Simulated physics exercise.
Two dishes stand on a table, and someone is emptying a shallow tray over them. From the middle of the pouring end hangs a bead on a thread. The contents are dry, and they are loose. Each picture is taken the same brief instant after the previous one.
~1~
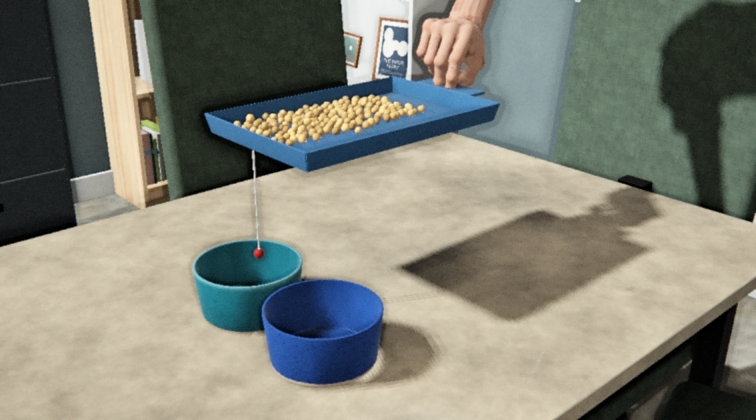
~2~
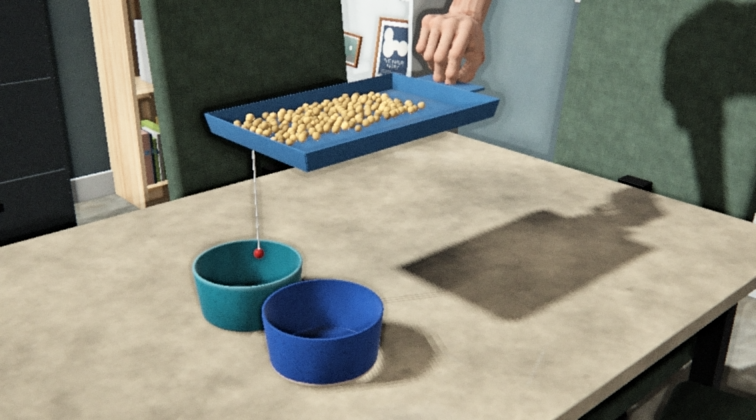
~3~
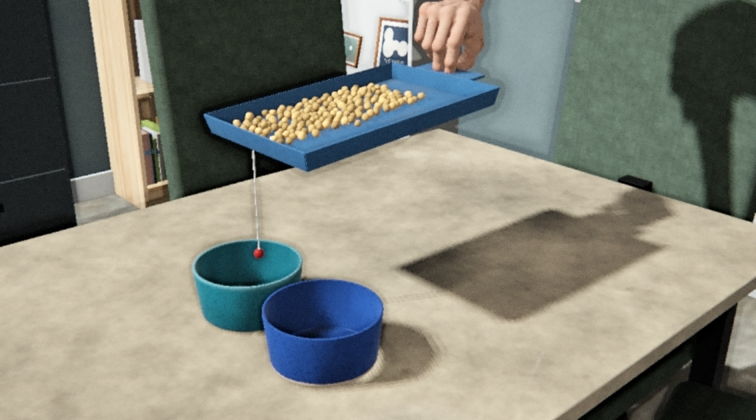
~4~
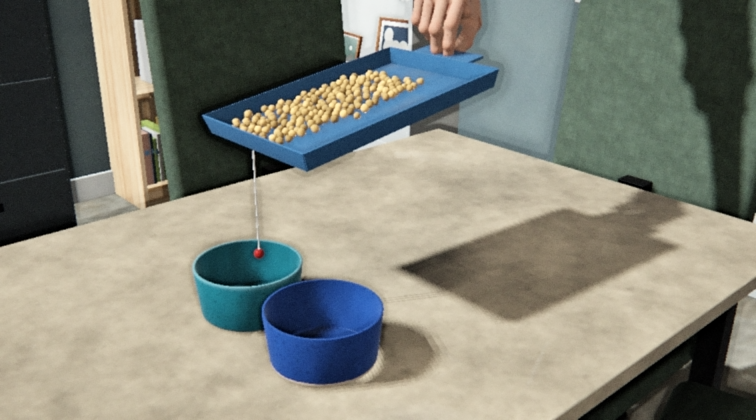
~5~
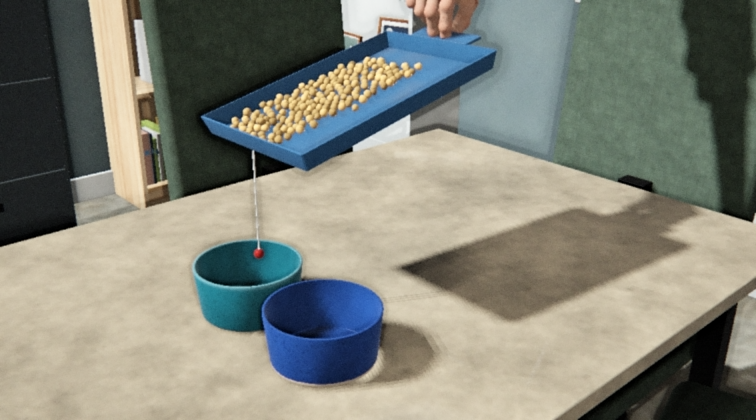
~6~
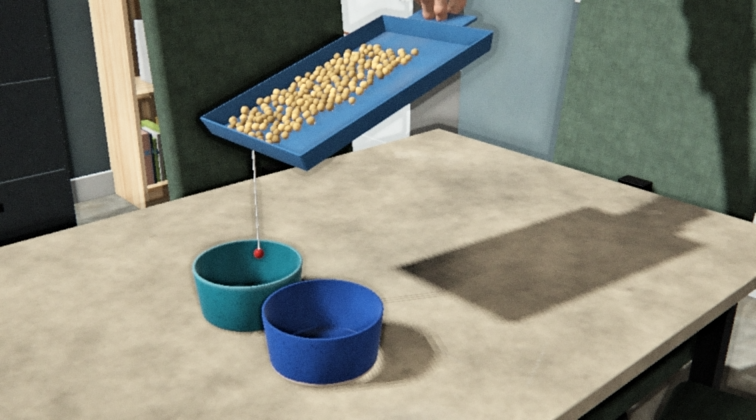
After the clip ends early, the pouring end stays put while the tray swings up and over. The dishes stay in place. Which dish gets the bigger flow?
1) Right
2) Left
Left (2).
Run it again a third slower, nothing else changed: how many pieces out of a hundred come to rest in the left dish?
I'd put it at some 30 per cent.
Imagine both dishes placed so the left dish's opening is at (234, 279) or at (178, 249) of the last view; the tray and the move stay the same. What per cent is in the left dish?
It would be roughly 50 per cent, followed by roughly 30 per cent.
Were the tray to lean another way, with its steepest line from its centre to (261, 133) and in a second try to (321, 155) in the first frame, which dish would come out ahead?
Well, the dish on the left side comes out on top first, and then the dish on the right side does.
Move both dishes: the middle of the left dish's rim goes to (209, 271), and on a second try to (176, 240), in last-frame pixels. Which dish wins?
For the first place, the dish on the left side; for the second, the dish on the right side.
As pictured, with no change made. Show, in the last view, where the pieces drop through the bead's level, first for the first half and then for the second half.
For the early half I get (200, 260), and for the late half (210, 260).
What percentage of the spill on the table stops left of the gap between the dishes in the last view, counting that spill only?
Looks to be around 100 per cent of the spill.
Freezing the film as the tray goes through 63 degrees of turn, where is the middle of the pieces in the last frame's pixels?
Near (252, 109).
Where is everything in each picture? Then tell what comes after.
The first picture shows corners of the pouring end at (211, 114) and (307, 151), level; middle of the load at (325, 119), dried chickpeas; left dish at (203, 298); right dish at (275, 350); bead on its thread at (259, 254).
The second picture shows corners of the pouring end at (211, 114) and (306, 151), level; middle of the load at (325, 117).
The third picture shows corners of the pouring end at (210, 114) and (305, 151), tipped barely, level across its low end; middle of the load at (325, 113).
The fourth picture shows corners of the pouring end at (209, 115) and (304, 151), tipped a little, level across its low end; middle of the load at (324, 105).
The fifth picture shows corners of the pouring end at (207, 116) and (302, 151), tipped a little, level across its low end; middle of the load at (322, 98).
The sixth picture shows corners of the pouring end at (206, 116) and (301, 152), tipped clearly, level across its low end; middle of the load at (319, 91); left dish at (203, 298); right dish at (275, 350).
Soon after the last picture, tray tipped steeply; all on the tray.
A little later, tray tipped past a quarter turn; most on the tray; a stray few in the left dish; a small part outside both; a stray few in the air.
Later still, tray tipped past a quarter turn; a stray few in the right dish; about a quarter in the left dish; most outside both.
At rest, tray tipped past a quarter turn; a stray few in the right dish; about a quarter in the left dish; most outside both.
